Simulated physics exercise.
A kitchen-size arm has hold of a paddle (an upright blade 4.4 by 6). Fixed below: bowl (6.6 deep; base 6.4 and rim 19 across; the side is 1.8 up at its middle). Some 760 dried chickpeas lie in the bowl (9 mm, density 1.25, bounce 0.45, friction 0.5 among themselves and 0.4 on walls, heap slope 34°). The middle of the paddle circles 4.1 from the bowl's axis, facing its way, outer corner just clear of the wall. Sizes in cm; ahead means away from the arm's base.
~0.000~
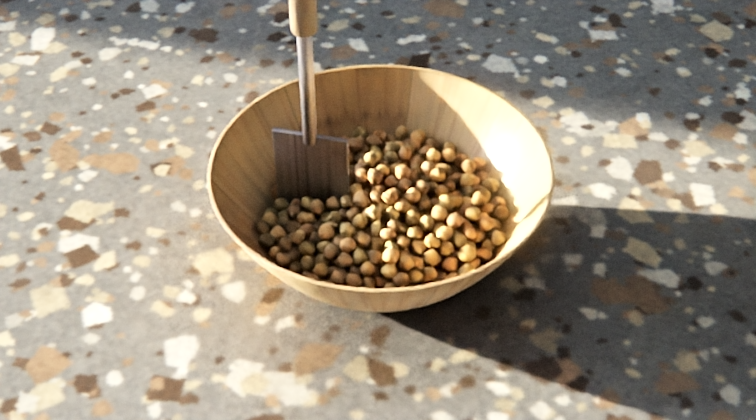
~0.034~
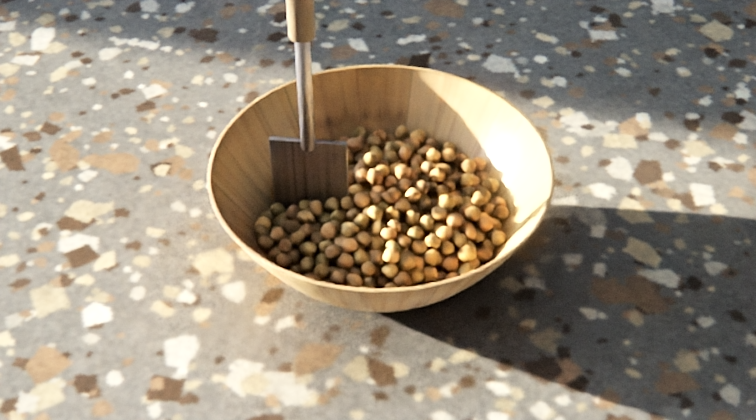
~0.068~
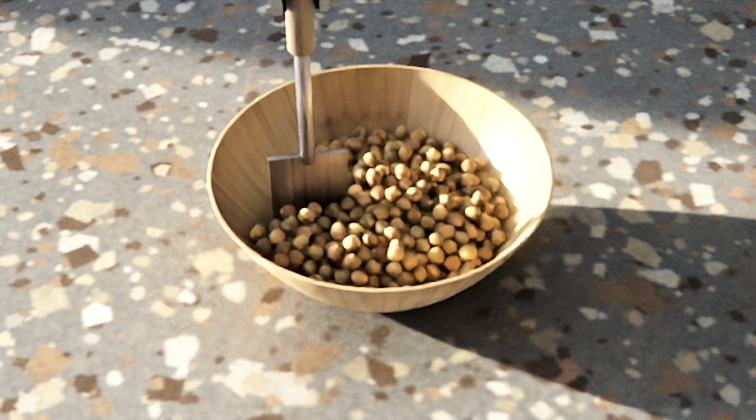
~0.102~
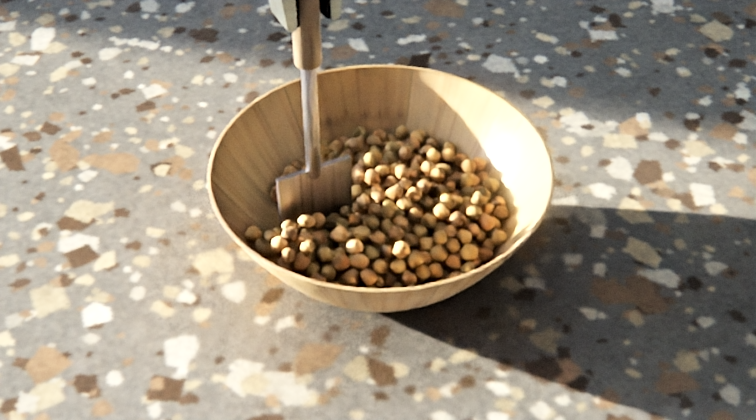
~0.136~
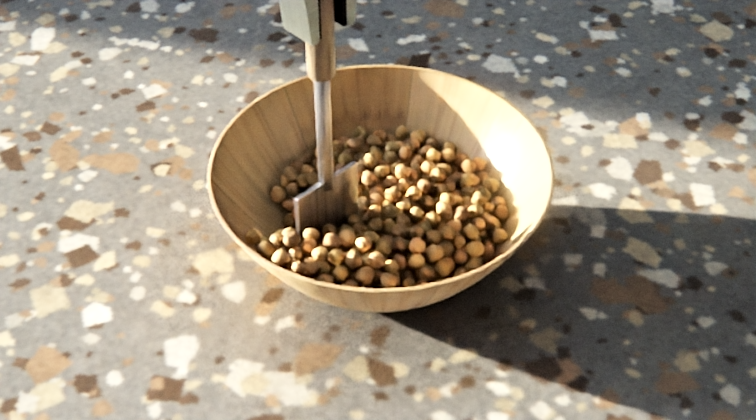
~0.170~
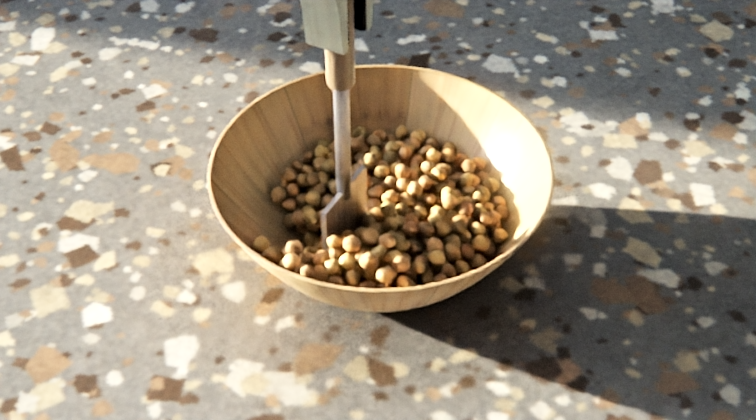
On a sunlit speckled stone surface, a robotic arm's upright paddle sweeps along the left wall toward the viewer, pushing chickpeas in a wooden bowl.
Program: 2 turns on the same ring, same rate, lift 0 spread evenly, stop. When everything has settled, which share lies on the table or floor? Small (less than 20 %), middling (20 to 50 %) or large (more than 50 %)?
Share on the table or floor: Small (less than 20 %).
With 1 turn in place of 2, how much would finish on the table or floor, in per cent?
Then about 5 per cent.
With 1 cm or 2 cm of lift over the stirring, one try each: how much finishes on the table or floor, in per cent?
Some 5 and 5 per cent.
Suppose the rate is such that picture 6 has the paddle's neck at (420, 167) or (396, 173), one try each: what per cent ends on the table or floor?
About 40 and 30 per cent.
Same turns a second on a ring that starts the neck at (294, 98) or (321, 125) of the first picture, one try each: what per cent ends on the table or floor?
About 15 and 5 per cent.
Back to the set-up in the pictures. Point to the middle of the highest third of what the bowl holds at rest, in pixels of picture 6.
At about (299, 215).
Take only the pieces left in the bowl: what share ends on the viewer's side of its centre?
Roughly 60 per cent.
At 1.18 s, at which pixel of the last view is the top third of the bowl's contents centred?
Around (444, 146).
By 0.67 s, 329° round, highest piece 8 above the table; 726 in the bowl, 30 on the table or floor, 2 in flight or on the tool.
By 1.18 s, 223° round, highest piece 8 above the table; 697 in the bowl, 53 on the table or floor, 8 in flight or on the tool.
By 1.63 s, 0° round, highest piece 7 above the table; 671 in the bowl, 87 on the table or floor.
By 2.33 s, 0° round, highest piece 7 above the table; 671 in the bowl, 87 on the table or floor.
Final count, 671 in the bowl, 87 on the table or floor. That is 11 % on the table or floor.
